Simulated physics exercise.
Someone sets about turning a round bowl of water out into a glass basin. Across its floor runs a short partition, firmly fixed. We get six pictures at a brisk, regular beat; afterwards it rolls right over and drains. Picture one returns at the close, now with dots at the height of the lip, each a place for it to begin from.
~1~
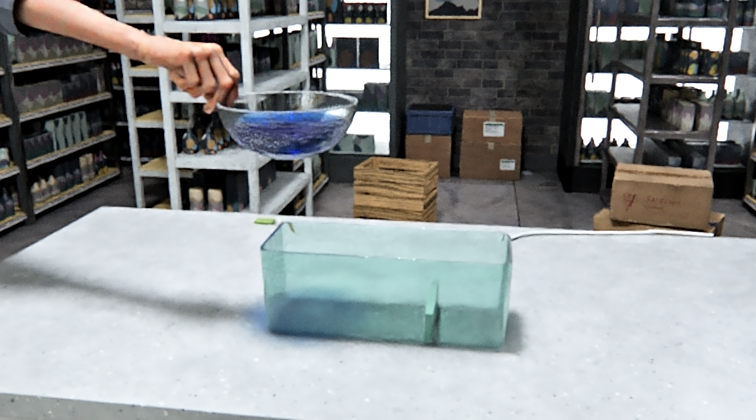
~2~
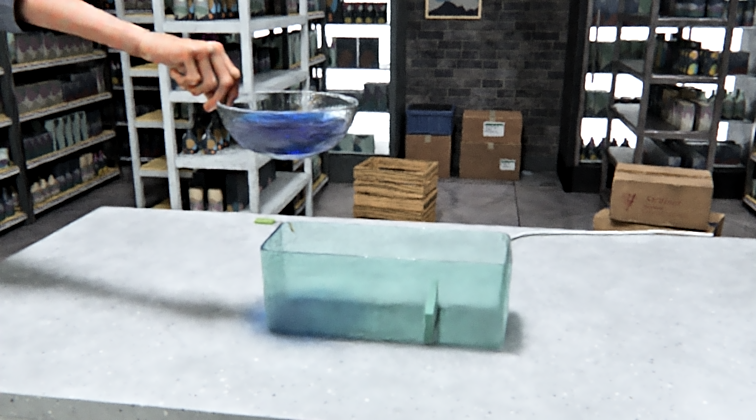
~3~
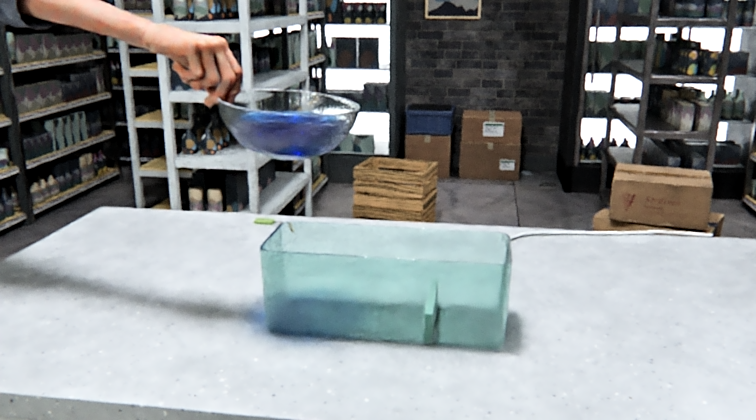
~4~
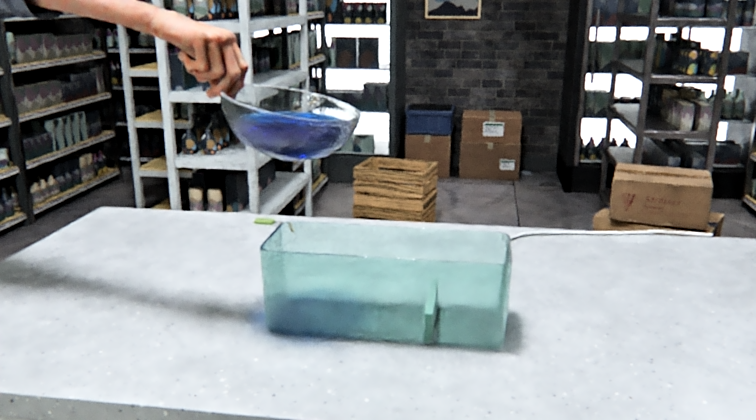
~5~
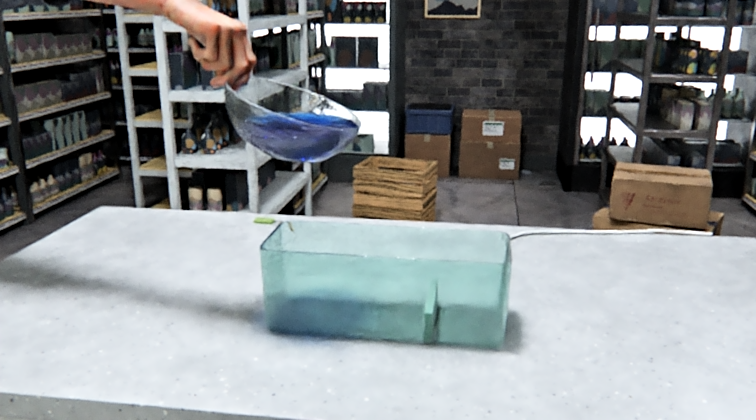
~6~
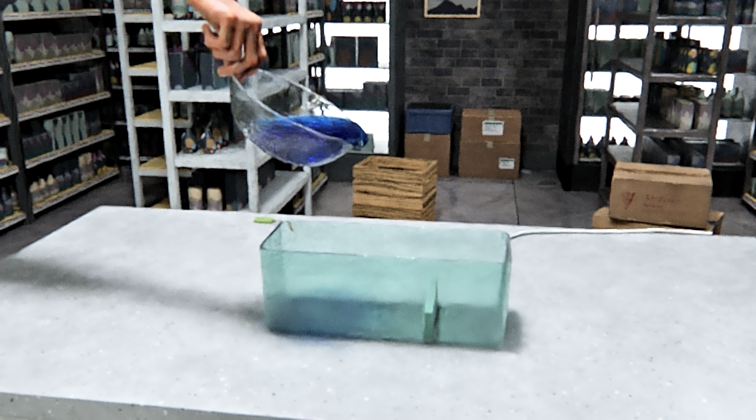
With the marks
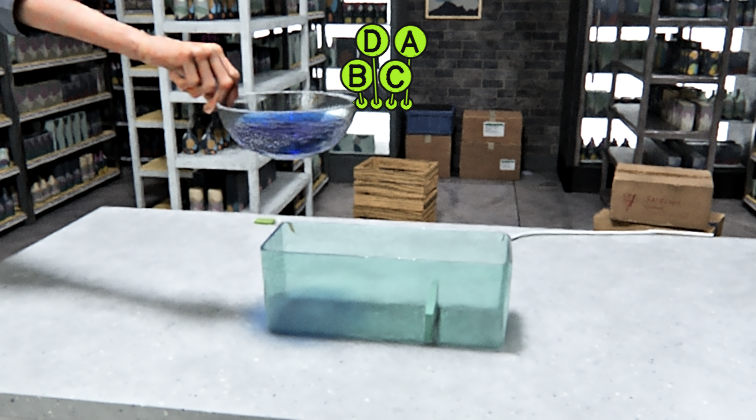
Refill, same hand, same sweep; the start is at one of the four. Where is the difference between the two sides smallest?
The answer is spot C.
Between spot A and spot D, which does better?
The answer is A.
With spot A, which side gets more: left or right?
The right one.
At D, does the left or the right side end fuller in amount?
The left side.
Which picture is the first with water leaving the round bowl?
In picture 6.
On the marked copy, A at (406, 103); B at (361, 102); C at (391, 103); D at (376, 103).
Choosing A, about 31 % ends left of the wall and 68 % right of it.
Choosing B, about 96 % ends left of the wall and 3 % right of it.
Choosing C, about 48 % ends left of the wall and 51 % right of it.
Choosing D, about 76 % ends left of the wall and 23 % right of it.
